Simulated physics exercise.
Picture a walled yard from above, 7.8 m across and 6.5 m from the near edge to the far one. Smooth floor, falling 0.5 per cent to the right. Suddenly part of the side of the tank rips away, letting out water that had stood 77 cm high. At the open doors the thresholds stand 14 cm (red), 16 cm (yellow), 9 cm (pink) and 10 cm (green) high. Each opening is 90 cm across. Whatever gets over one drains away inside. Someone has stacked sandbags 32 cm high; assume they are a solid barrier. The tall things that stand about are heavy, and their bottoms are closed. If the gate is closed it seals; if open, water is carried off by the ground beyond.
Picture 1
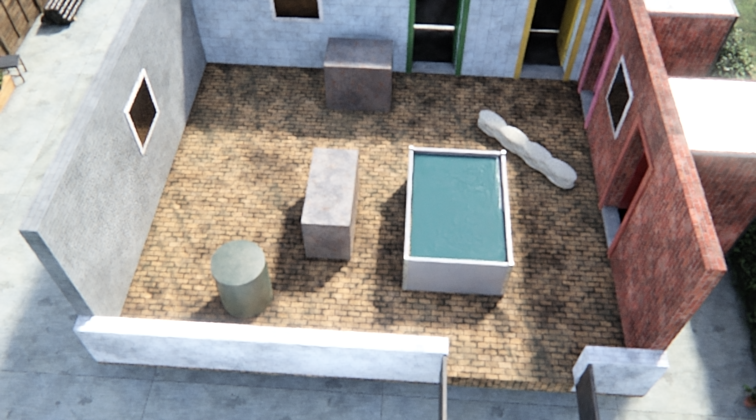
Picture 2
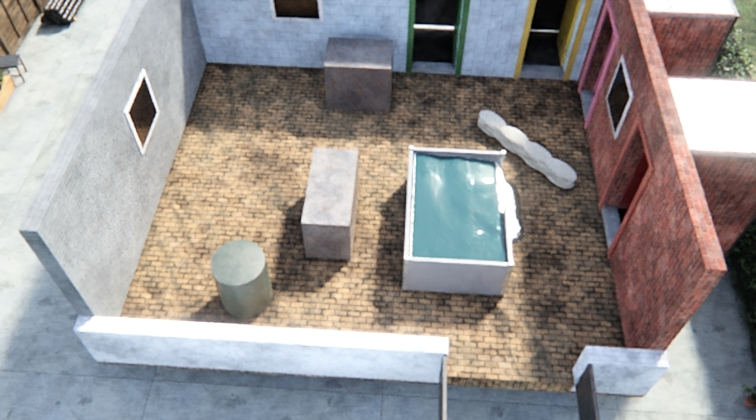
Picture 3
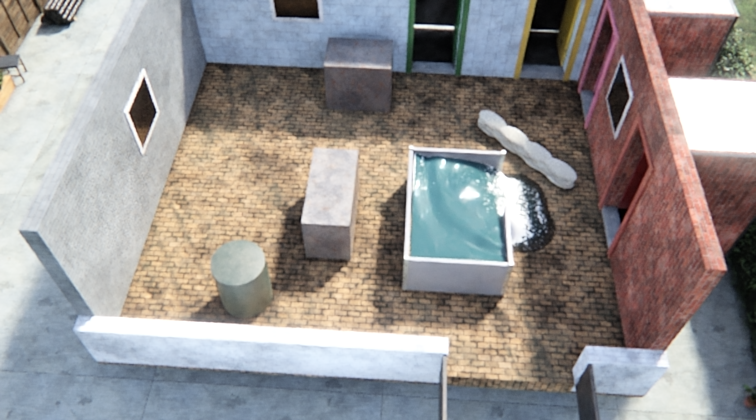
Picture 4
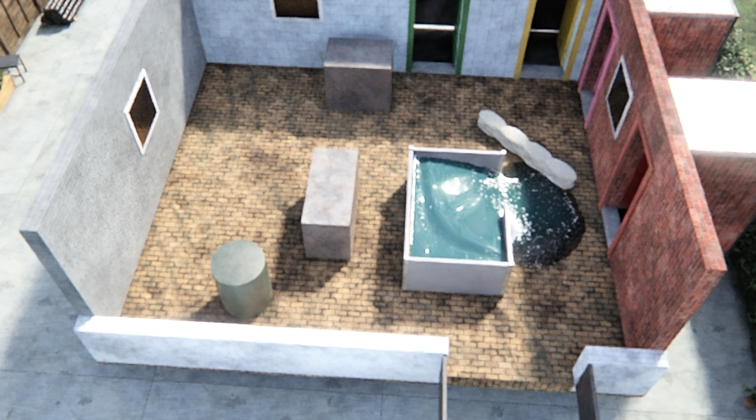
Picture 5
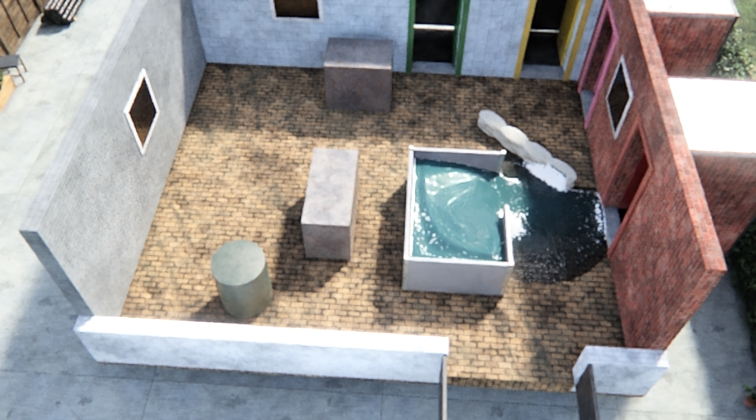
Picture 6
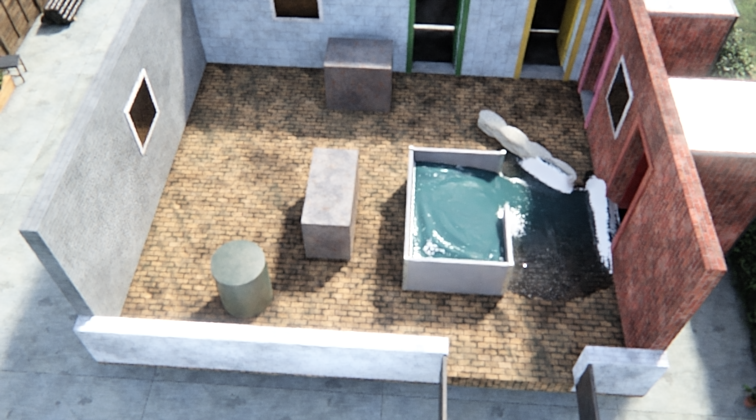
A tank of water stood in a walled brick yard until its right side broke open, and water poured out, spread across the paving, and splashed against the pale lumpy barrier and the red wall.
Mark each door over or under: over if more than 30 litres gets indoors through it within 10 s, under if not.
Red door: Over, yellow door: Under, pink door: Under, green door: Under.
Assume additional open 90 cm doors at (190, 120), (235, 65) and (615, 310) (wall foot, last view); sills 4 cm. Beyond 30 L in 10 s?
So, in the order given, it's shy of the mark, then shy of the mark, then beyond the mark.
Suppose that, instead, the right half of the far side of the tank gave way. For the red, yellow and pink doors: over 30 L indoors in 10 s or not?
Note: Red short of the mark, yellow short of the mark, pink short of the mark.
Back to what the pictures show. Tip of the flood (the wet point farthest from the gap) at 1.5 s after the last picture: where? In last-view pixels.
That would be close to (570, 85).
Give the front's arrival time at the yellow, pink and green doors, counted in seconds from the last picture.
Yellow: 1.2 s; pink: 0.6 s; green: 2.2 s.
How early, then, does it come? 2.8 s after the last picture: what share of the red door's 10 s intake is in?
I'd put it at about 90 per cent by that point.
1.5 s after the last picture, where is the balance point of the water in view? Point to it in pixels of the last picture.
Around (497, 221) in the last picture.
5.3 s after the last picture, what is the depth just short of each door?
Depths in centimetres - red: 16, yellow: 9, pink: 5, green: 8.
Then, 0.7 s after the last picture water covers 15 % of the floor and is deepest (51 cm) near (591, 208); red door 44 cm at the sill, 127 L in, yellow door not reached, pink door 2 cm at the sill, 0 L in, green door not reached.
Then, 1.5 s after the last picture water covers 25 % of the floor and is deepest (37 cm) near (591, 208); red door 38 cm at the sill, 302 L in, yellow door 19 cm at the sill, 0 L in, pink door 5 cm at the sill, 0 L in, green door not reached.
Then, 2.8 s after the last picture water covers 45 % of the floor and is deepest (27 cm) near (619, 371); red door 26 cm at the sill, 452 L in, yellow door 14 cm at the sill, 4 L in, pink door 3 cm at the sill, 0 L in, green door 5 cm at the sill, 0 L in.
Then, 5.3 s after the last picture water covers 60 % of the floor and is deepest (16 cm) near (594, 224); red door 16 cm at the sill, 509 L in, yellow door 9 cm at the sill, 4 L in, pink door 5 cm at the sill, 2 L in, green door 8 cm at the sill, 1 L in.
Then, 9.3 s after the last picture water covers 90 % of the floor and is deepest (8 cm) near (592, 216); red door 8 cm at the sill, 513 L in, yellow door 5 cm at the sill, 4 L in, pink door 6 cm at the sill, 2 L in, green door 5 cm at the sill, 1 L in.
